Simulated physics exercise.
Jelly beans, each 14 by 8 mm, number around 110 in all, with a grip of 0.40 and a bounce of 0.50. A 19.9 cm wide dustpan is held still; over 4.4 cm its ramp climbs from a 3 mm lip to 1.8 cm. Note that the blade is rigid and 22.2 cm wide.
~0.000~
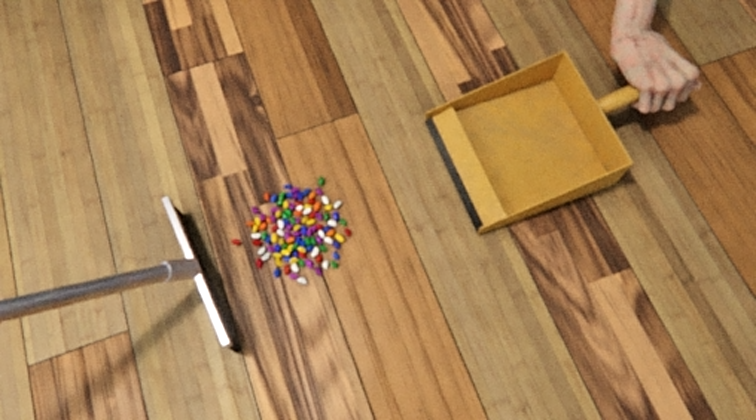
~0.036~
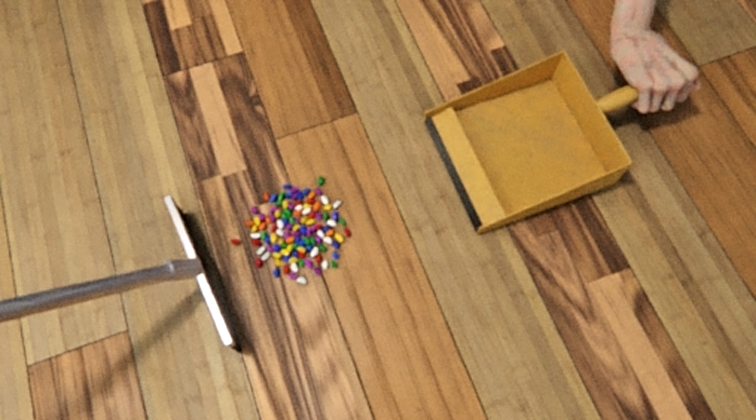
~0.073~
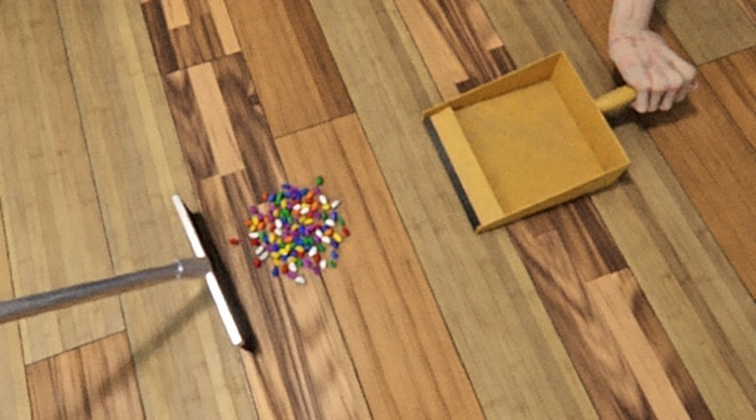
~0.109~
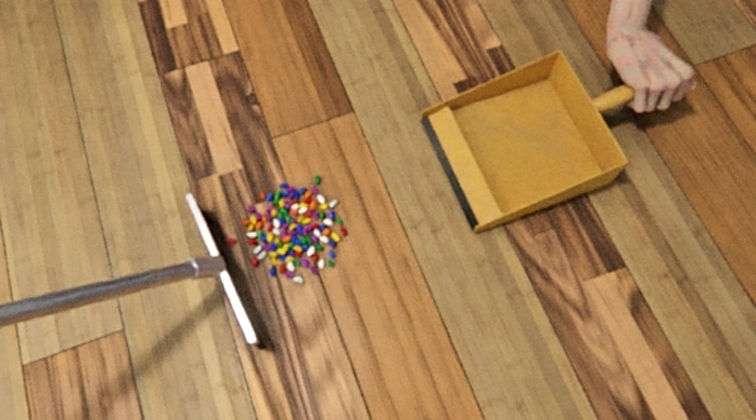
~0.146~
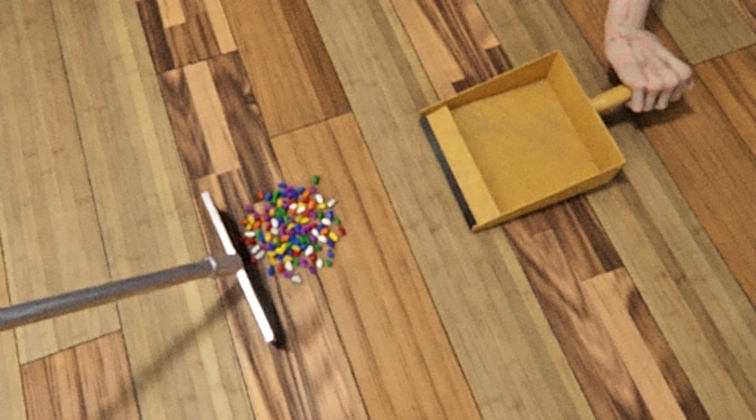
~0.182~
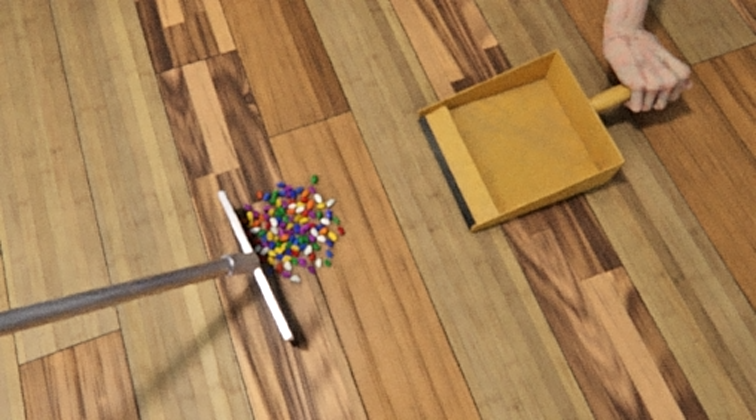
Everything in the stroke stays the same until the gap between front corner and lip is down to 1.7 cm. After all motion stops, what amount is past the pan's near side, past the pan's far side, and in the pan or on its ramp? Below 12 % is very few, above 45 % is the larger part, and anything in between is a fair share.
Near side: A fair share, far side: Very few, pan: Very few.
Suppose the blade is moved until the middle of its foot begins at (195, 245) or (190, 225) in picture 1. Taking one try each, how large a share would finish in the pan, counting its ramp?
10 and 15 per cent, roughly.
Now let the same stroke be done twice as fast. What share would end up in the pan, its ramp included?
It would come to roughly 20 percent.
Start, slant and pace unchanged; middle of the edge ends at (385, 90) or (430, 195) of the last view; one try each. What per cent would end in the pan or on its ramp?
Around 5 per cent, and around 15 per cent.
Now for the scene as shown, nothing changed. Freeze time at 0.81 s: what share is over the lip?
Near 0 per cent so far.
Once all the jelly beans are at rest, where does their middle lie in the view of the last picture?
My guess is close to (432, 185).
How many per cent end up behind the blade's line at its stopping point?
35 %.
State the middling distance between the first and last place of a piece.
Somewhere around 20 centimetres.
After 0.40 s, middle of the blade 16 cm from the lip; 0 % over the lip, far side 0 %, near side 5 %.
After 0.54 s, middle of the blade 8 cm from the lip; 0 % over the lip, far side 0 %, near side 15 %.
Then, at 0.81 s, middle of the blade 3 cm from the lip; 0 % over the lip, far side 0 %, near side 20 %.
At rest (3.0 s), near side 20 %, far side 0 %, pan 0 %, in front of the lip or behind the blade 80 %.
